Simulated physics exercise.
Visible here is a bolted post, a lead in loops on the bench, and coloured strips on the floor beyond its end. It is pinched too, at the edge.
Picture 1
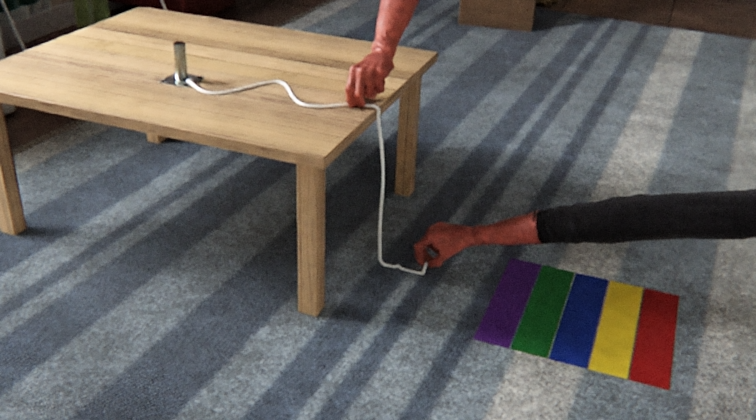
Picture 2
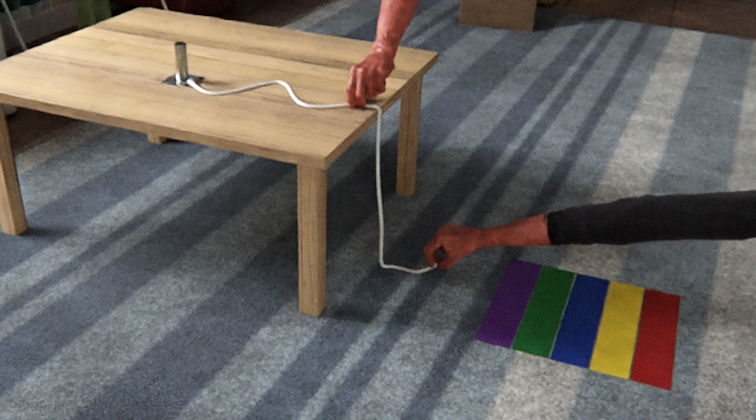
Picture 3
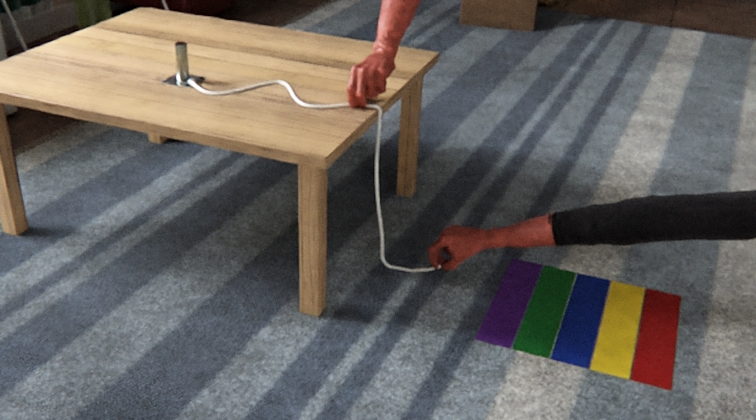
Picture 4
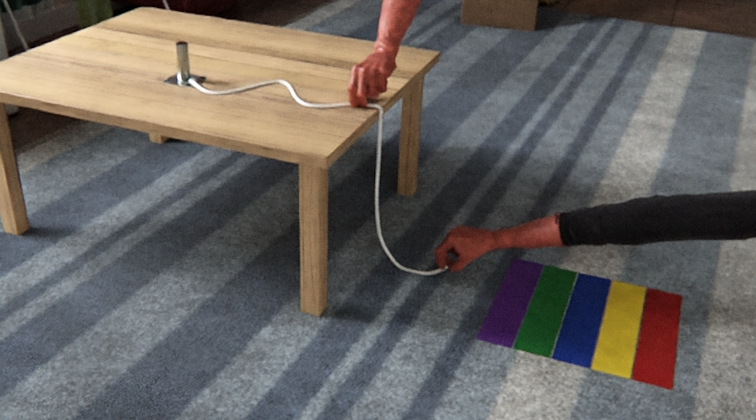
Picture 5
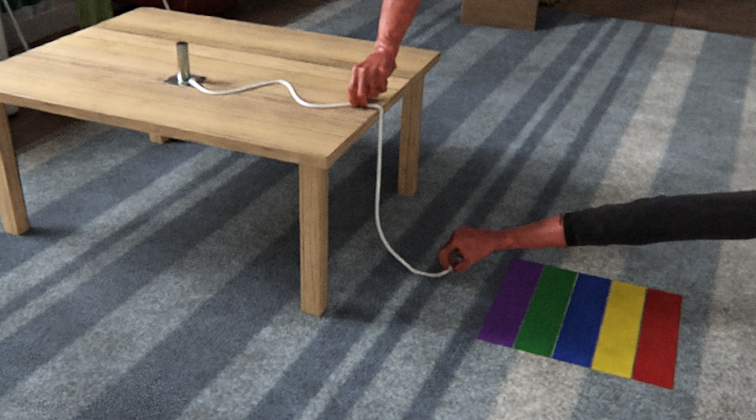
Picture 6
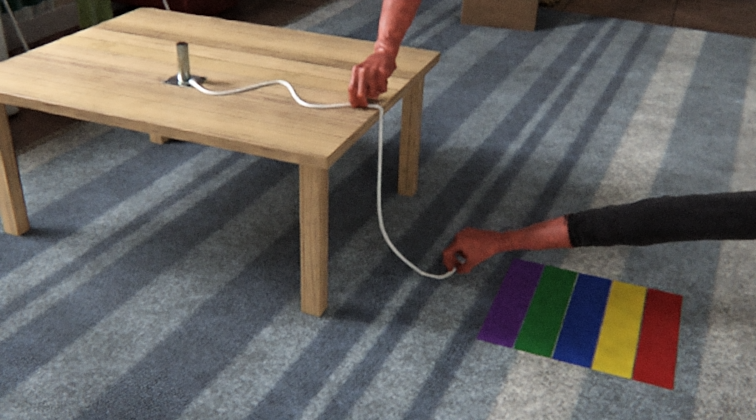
A hand near the floor drew the end of a white cord slightly to the right, toward the coloured strips, while another hand pinched the cord at the wooden table's edge and stayed still.
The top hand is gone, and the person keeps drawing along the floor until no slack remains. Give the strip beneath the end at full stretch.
Yellow strip.
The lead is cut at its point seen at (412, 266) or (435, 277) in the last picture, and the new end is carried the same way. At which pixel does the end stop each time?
Roughly (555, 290), (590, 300).
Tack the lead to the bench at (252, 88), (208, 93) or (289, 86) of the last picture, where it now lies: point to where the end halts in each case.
Roughly (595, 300), (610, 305) and (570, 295), in that order.
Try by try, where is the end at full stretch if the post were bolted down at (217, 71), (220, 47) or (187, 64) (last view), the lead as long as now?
Try by try, around (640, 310), (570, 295) and (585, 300).
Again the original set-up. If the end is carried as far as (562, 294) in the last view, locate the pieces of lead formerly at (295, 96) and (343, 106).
First mark (345, 102), second mark (385, 136).
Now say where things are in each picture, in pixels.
End (426, 263); purple (498, 327); green (535, 336); blue (573, 346); yellow (612, 356); red (652, 366), in the first picture.
End (436, 265); lead through (205, 93) (274, 83) (307, 106) (379, 115) (379, 191) (381, 258), in the second picture.
End (440, 266), in the third picture.
End (447, 267); lead through (207, 92) (275, 82) (309, 105) (381, 115) (377, 190) (390, 255), in the fourth picture.
End (451, 268), in the fifth picture.
End (455, 269); lead through (207, 93) (276, 83) (309, 106) (381, 115) (379, 191) (398, 254), in the sixth picture.
Soon after, end near (562, 294); over green.
After that, end near (600, 303); over blue.
At the stop, end near (622, 308); over yellow. The yellow one.
